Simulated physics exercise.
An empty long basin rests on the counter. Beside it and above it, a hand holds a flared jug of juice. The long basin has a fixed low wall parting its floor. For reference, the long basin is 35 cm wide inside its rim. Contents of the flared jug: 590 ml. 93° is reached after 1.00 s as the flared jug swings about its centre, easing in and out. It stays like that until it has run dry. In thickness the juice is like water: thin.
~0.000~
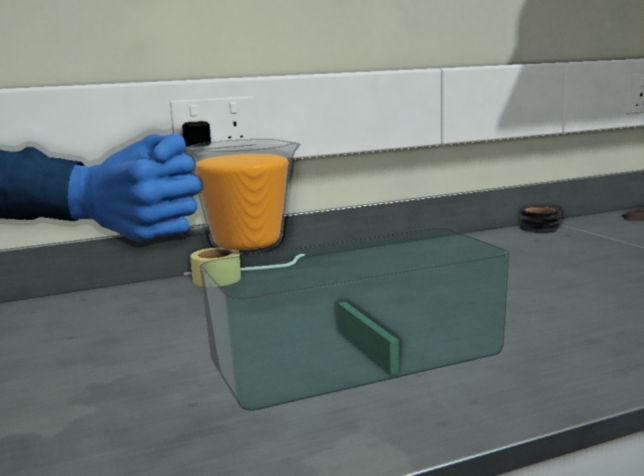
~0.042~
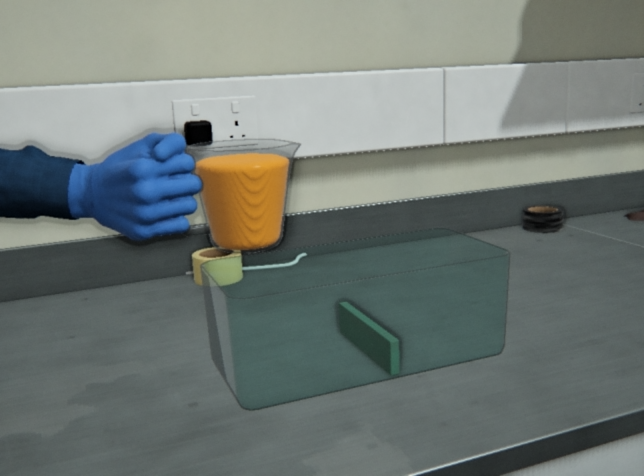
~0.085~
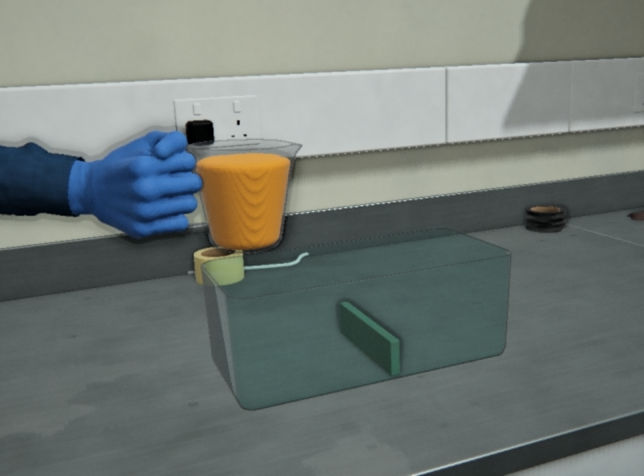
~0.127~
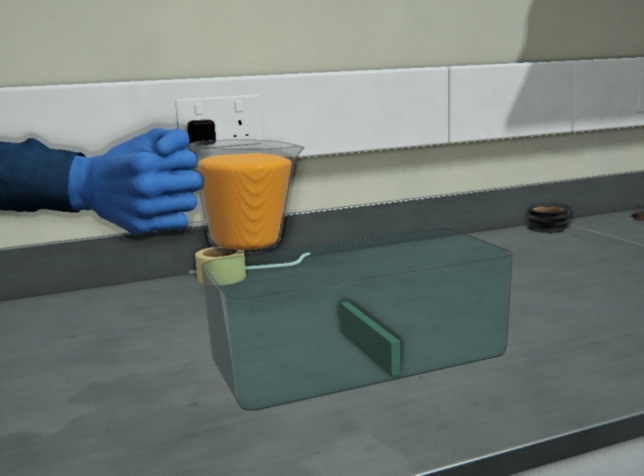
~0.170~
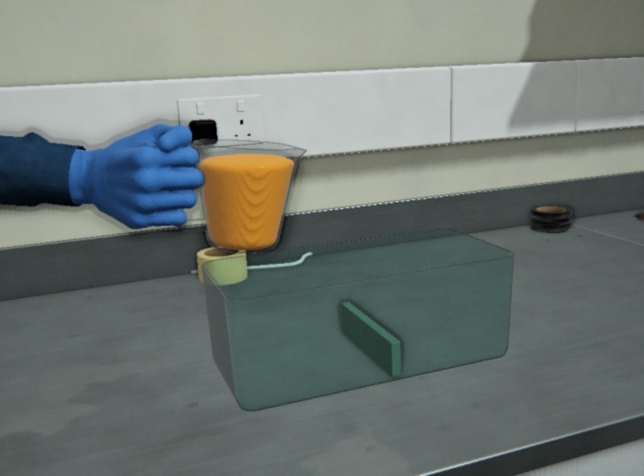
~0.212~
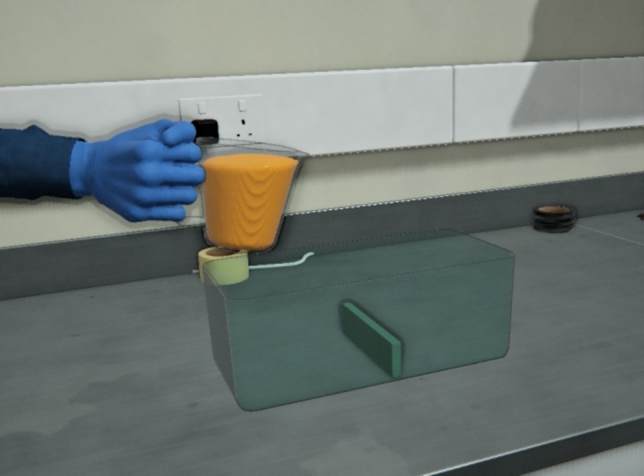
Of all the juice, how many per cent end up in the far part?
Roughly 28 per cent.
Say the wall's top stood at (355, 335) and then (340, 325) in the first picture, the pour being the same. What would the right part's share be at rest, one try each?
I'd say 60 percent on the first go, 90 percent on the next.
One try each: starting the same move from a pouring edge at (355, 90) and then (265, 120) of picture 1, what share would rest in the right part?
In order, 95 and 5 per cent.
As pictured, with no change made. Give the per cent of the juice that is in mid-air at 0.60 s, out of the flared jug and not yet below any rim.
About 16 per cent.
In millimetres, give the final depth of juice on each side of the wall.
About 16 mm left, about 6 mm right.
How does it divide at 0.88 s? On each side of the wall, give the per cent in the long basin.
I'd say some 36 in a hundred on the left and 24 on the right.
Then, 0.60 s in, the tilt is 61° and 78 per cent is still to pour, 5 is left of the wall and 1 right of it.
Then, 0.88 s in, the tilt is 90° and 28 per cent is still to pour, 35 is left of the wall and 25 right of it.
Then, 1.18 s in, the tilt is 93° and 3 per cent is still to pour, 69 is left of the wall and 26 right of it.
Then, 1.50 s in, the tilt is 93° and 0 per cent is still to pour, 72 is left of the wall and 28 right of it.
Finally, 72 per cent lies left of the wall, 28 right of it and 0 outside.
